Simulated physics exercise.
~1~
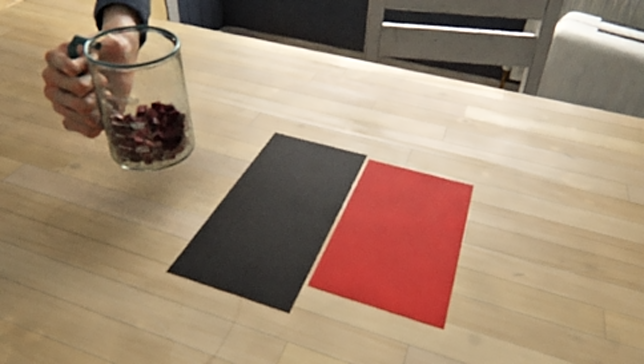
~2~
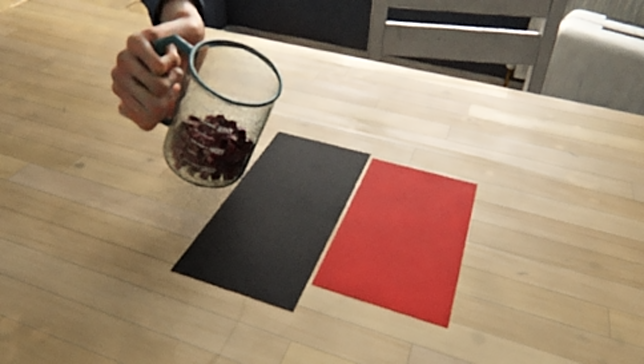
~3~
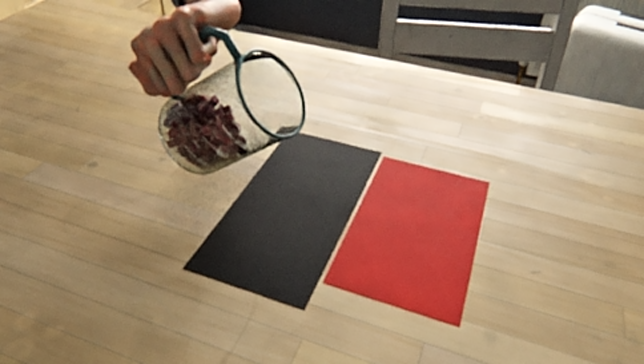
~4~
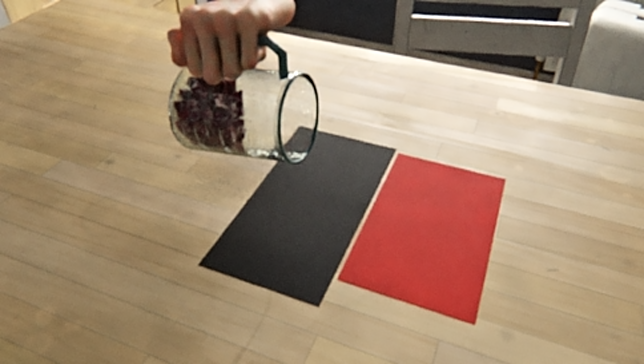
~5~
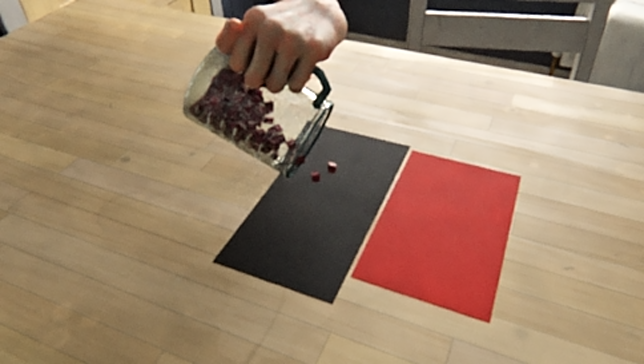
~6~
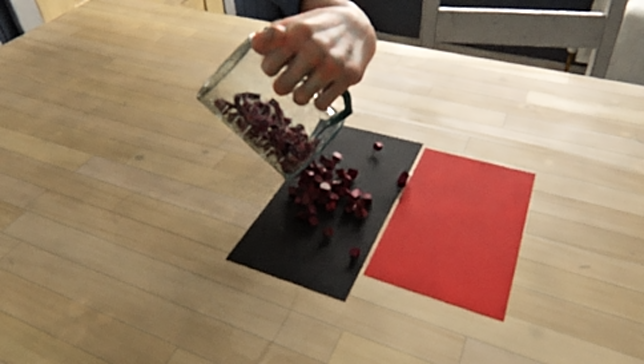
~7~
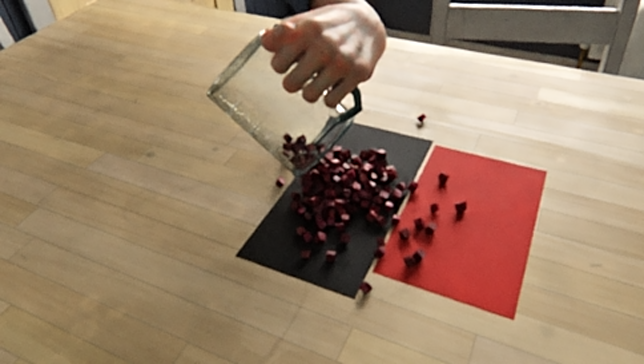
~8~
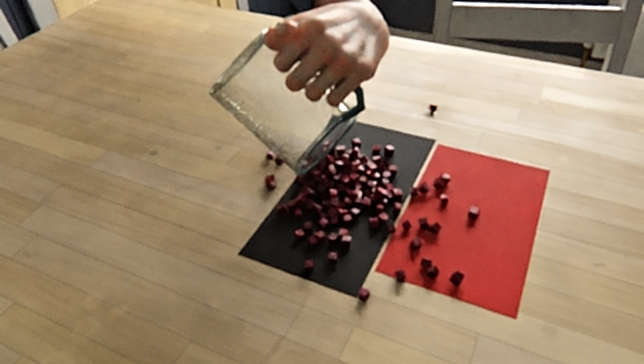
The clip shows a hand moving a glass jug of dark red cubes rightward over a wooden table and tipping it until the cubes tumble out, mostly piling on a black mat, with some scattered on the adjacent red mat and a few on the bare table.
